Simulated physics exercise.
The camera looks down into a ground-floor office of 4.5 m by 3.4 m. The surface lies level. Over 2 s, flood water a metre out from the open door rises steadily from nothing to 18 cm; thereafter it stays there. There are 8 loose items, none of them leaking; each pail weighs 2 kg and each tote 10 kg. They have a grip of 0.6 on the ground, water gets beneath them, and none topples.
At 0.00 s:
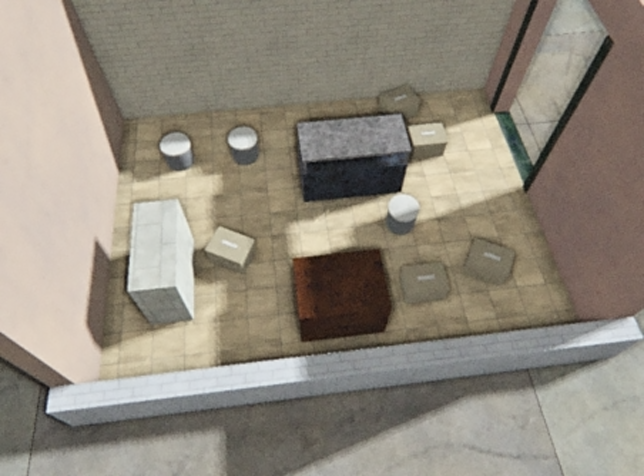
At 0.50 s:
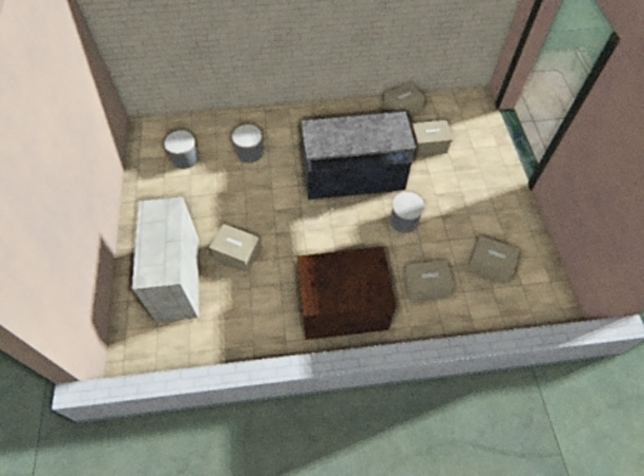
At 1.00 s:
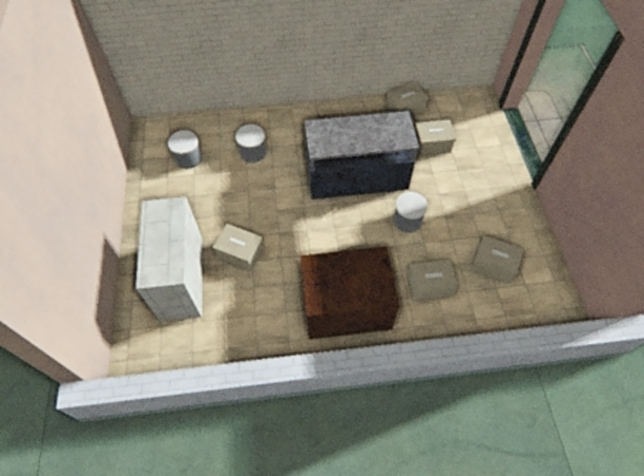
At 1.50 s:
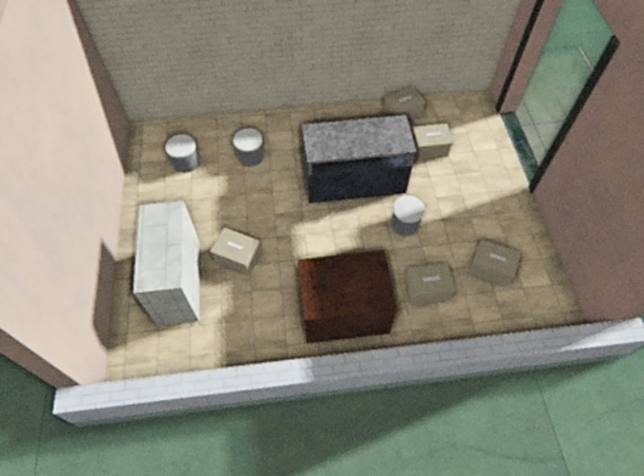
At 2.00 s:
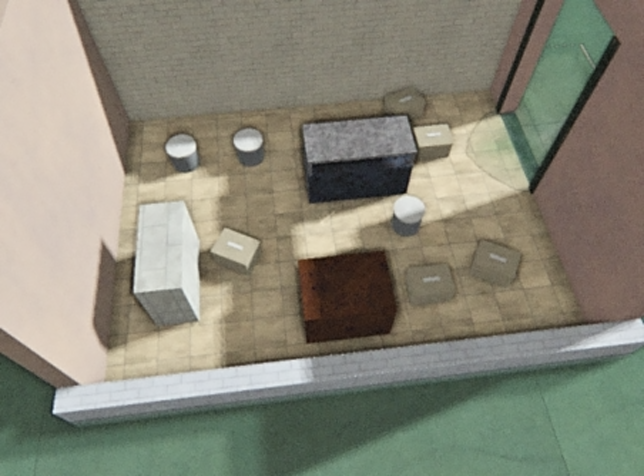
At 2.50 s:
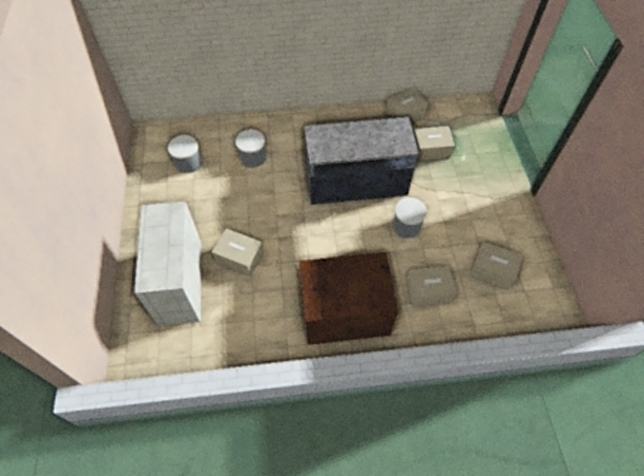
At the start, an office seen from above has a dry tiled floor with cabinets, boxes and pails, and grey paving outside. Green water then covers the paving beyond the front wall and the doorway, and afterwards spreads through the right-hand doorway across the nearby floor, while the furnishings stay in place.
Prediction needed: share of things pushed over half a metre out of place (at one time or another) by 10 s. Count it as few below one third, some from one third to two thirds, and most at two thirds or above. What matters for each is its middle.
Some.
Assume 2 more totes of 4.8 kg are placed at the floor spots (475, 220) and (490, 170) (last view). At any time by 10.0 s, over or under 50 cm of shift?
So the first ends up within that distance while the second ends up beyond that distance.
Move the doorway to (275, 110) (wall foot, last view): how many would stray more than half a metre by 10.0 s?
Then 3 of them would.
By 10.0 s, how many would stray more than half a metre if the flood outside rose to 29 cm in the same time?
Result: 6.
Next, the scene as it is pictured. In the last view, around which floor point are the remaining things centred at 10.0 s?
Roughly at (253, 245).
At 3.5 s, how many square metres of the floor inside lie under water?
Close to 4.5 m2, I'd say.
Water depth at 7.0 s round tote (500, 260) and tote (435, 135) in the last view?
Close to 2 and 6 centimetres.
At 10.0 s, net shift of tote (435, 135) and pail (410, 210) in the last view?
In turn: 250 cm, 300 cm.
After 3.5 s 1 of 8 are over 50 cm from their spots; 0 afloat.
After 4.5 s 3 of 8 are over 50 cm from their spots; 1 afloat.
After 7.0 s 4 of 8 are over 50 cm from their spots; 3 afloat.
After 10.0 s 5 of 8 are over 50 cm from their spots, and 5 have been at some point; 4 afloat.
